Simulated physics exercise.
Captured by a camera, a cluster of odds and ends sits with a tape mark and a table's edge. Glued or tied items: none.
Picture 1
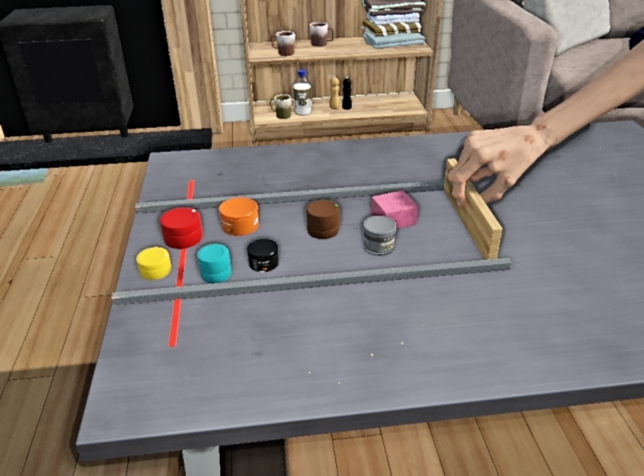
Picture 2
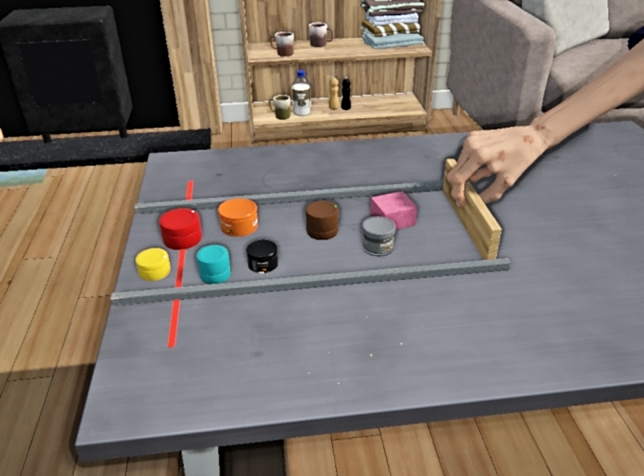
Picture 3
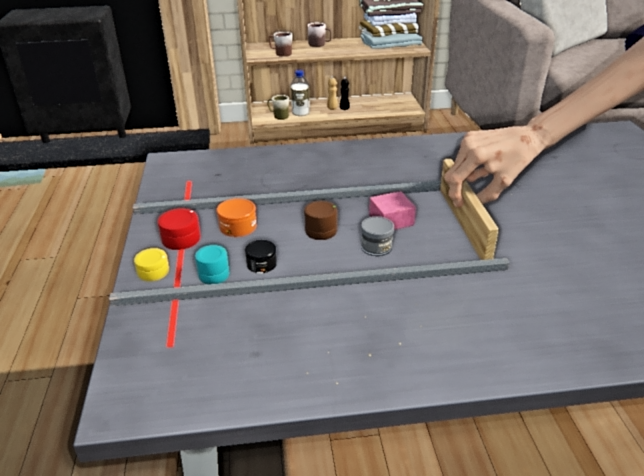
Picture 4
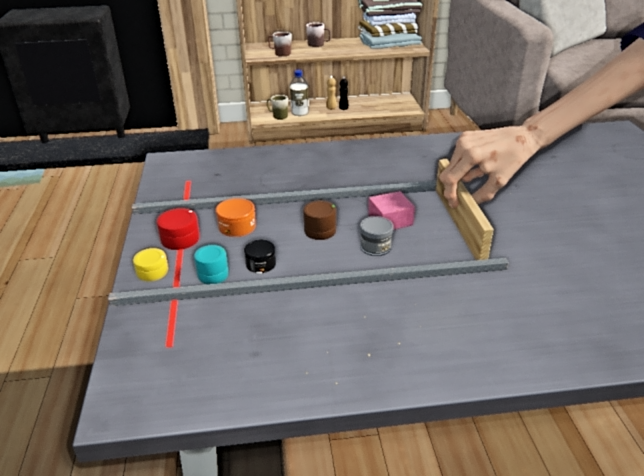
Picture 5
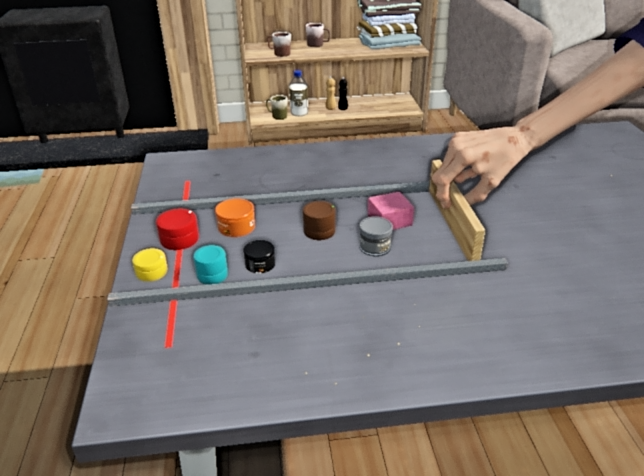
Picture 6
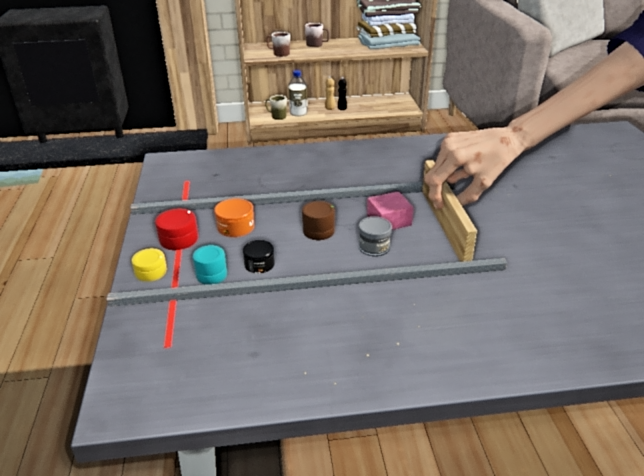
A hand slid a wooden board slightly left between two rails on a gray table, toward a pink block and several colorful round containers, which stayed put around a red tape line.
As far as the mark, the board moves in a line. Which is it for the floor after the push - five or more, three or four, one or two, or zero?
For the floor it is one or two.
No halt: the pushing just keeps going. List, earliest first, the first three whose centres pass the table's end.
Earliest first: The red lid, then the yellow lid, then the orange tub.
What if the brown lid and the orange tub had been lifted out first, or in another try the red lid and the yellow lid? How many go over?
First 0, then 0.
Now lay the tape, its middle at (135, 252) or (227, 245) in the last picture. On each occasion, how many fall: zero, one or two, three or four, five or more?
In order: More than four; no fall at all.
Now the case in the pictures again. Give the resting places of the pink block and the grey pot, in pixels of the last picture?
The pink block settles near (161, 228); as for the grey pot, near (160, 251).
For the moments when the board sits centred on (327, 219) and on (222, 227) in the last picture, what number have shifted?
The first number is 3, the next one 7.
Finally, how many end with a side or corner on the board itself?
Count recorded: 3.
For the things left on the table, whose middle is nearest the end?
Result - foremost is the yellow lid.
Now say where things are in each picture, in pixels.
Yellow lid (154, 264); red lid (182, 228); turquoise lid (214, 264); board (470, 207); tape (184, 248), in the first frame.
Red lid (181, 229); board (469, 208), in the second frame.
Turquoise lid (212, 265); orange tub (237, 218), in the third frame.
Yellow lid (151, 265); black tub (260, 256), in the fourth frame.
Red lid (178, 229); brown lid (319, 220), in the fifth frame.
Yellow lid (149, 265); red lid (177, 229); turquoise lid (210, 265); board (447, 209); tape (179, 248), in the sixth frame.
Soon after, none off yet; yellow lid at rest near (149, 265); red lid at rest near (177, 229); turquoise lid at rest near (210, 265).
After that, none off yet; yellow lid at rest near (149, 265); red lid moving near (174, 230); turquoise lid moving near (200, 269).
In the end, the number that fall off is one or two; gone, red lid.
